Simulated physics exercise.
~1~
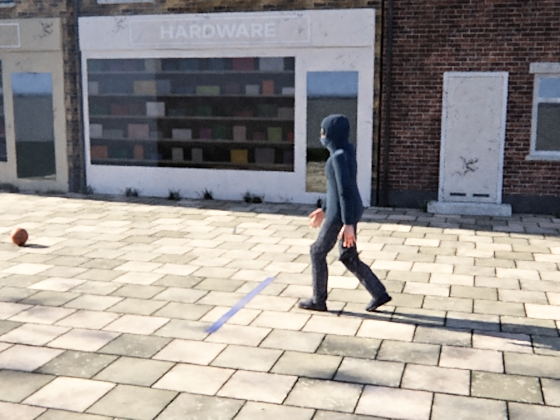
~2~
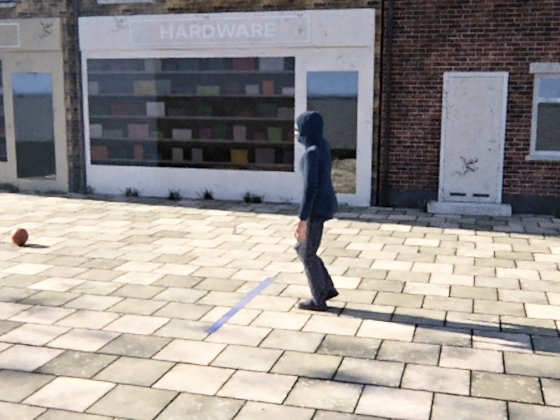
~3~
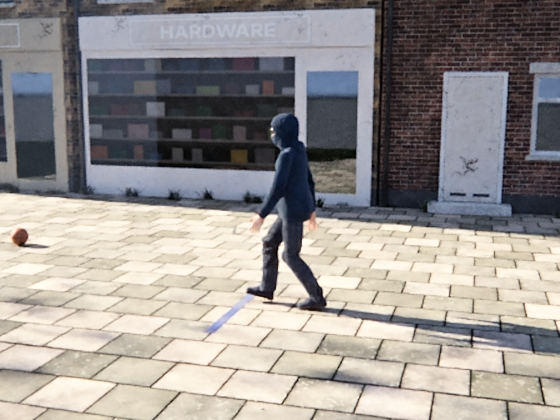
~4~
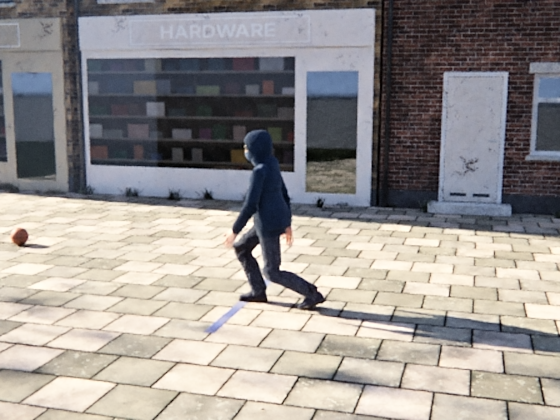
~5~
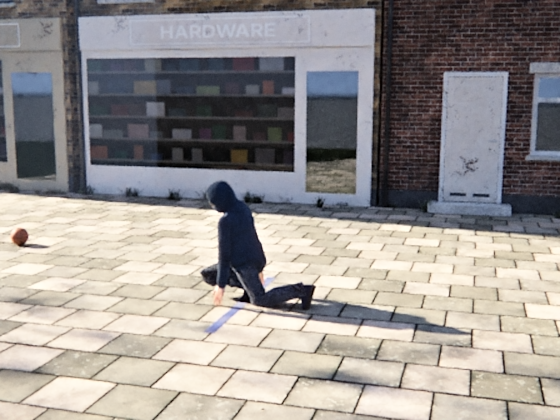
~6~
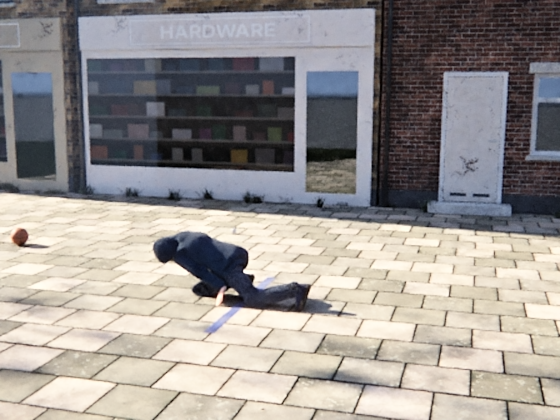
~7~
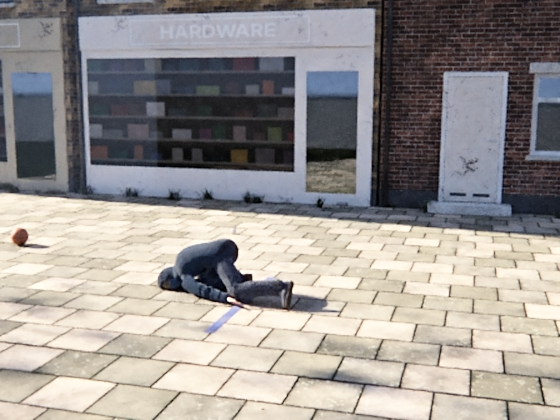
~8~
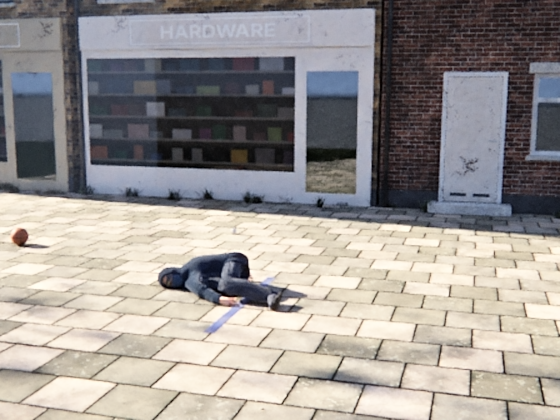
The clip shows a hooded person in dark clothes walking left across a paved area before a hardware shop, then sinking to the knees at a strip of blue tape, pitching forward and ending curled on the ground, hips and chest beyond the tape.
